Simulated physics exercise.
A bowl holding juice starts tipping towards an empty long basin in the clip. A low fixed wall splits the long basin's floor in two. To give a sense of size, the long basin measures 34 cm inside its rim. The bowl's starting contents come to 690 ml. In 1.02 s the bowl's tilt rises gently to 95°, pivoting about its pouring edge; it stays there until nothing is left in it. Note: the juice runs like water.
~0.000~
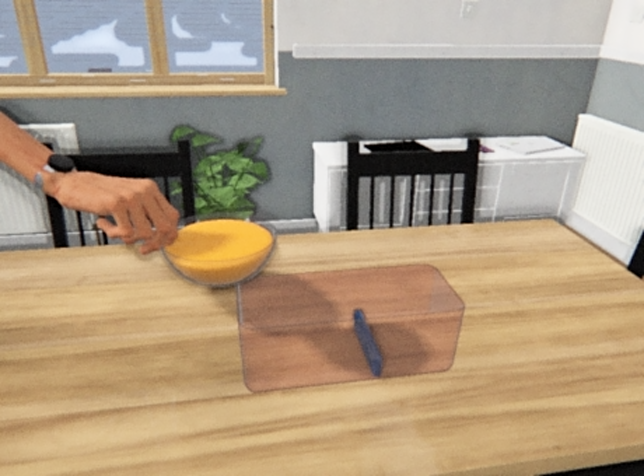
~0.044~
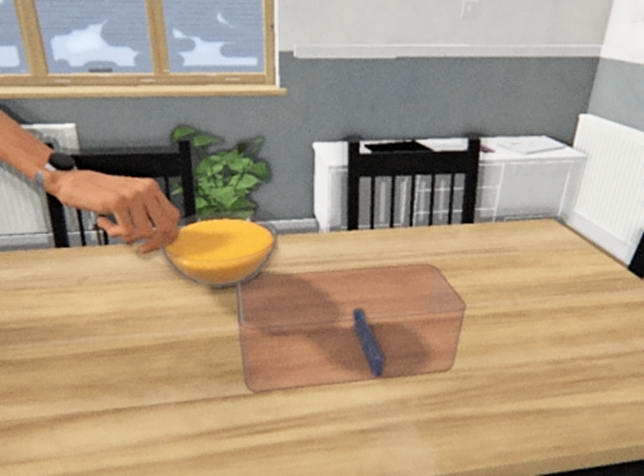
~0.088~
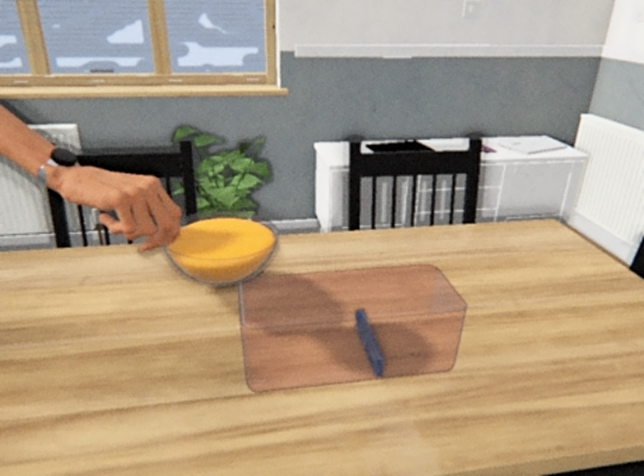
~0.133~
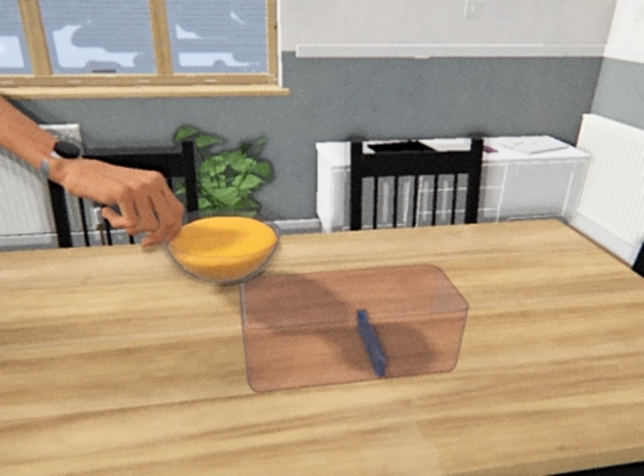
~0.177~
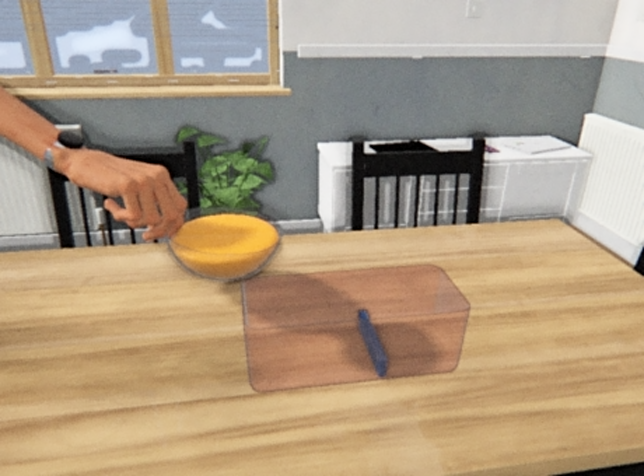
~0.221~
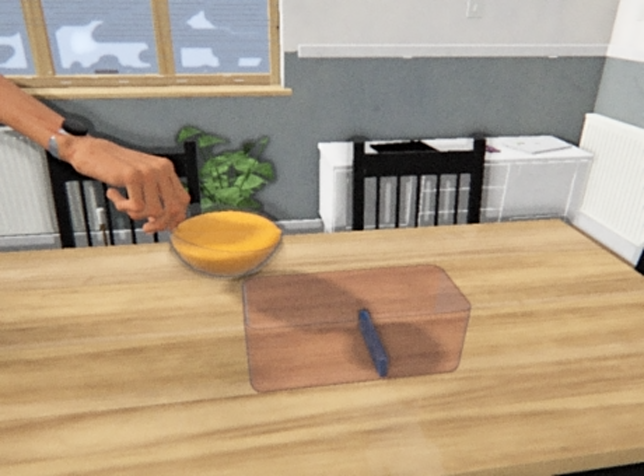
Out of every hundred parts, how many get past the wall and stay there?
About 11 out of 100.
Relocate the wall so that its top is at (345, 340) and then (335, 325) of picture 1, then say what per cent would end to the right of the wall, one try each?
One try each: Around 60 percent and then around 75 percent.
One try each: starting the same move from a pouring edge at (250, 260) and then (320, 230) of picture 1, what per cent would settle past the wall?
Near 15 in a hundred on the first go and near 75 in a hundred on the second.
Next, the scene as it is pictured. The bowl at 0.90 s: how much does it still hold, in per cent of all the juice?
Remaining share: Approx. 1 %.
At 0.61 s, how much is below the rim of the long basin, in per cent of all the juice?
At that time the basin holds about 14 per cent of the liquid.
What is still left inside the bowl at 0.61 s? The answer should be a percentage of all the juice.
Portion remaining: Approx. 42 per cent.
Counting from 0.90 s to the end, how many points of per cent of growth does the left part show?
It comes to near 3 per cent.
After 0.61 s the tilt is 62° and 41 per cent is still to pour, 15 is left of the wall and 0 right of it.
After 0.90 s the tilt is 92° and 1 per cent is still to pour, 83 is left of the wall and 5 right of it.
After 1.20 s the tilt is 95° and 0 per cent is still to pour, 91 is left of the wall and 7 right of it.
After 1.52 s the tilt is 95° and 0 per cent is still to pour, 87 is left of the wall and 11 right of it.
In the end 87 per cent lies left of the wall, 11 right of it and 2 outside.
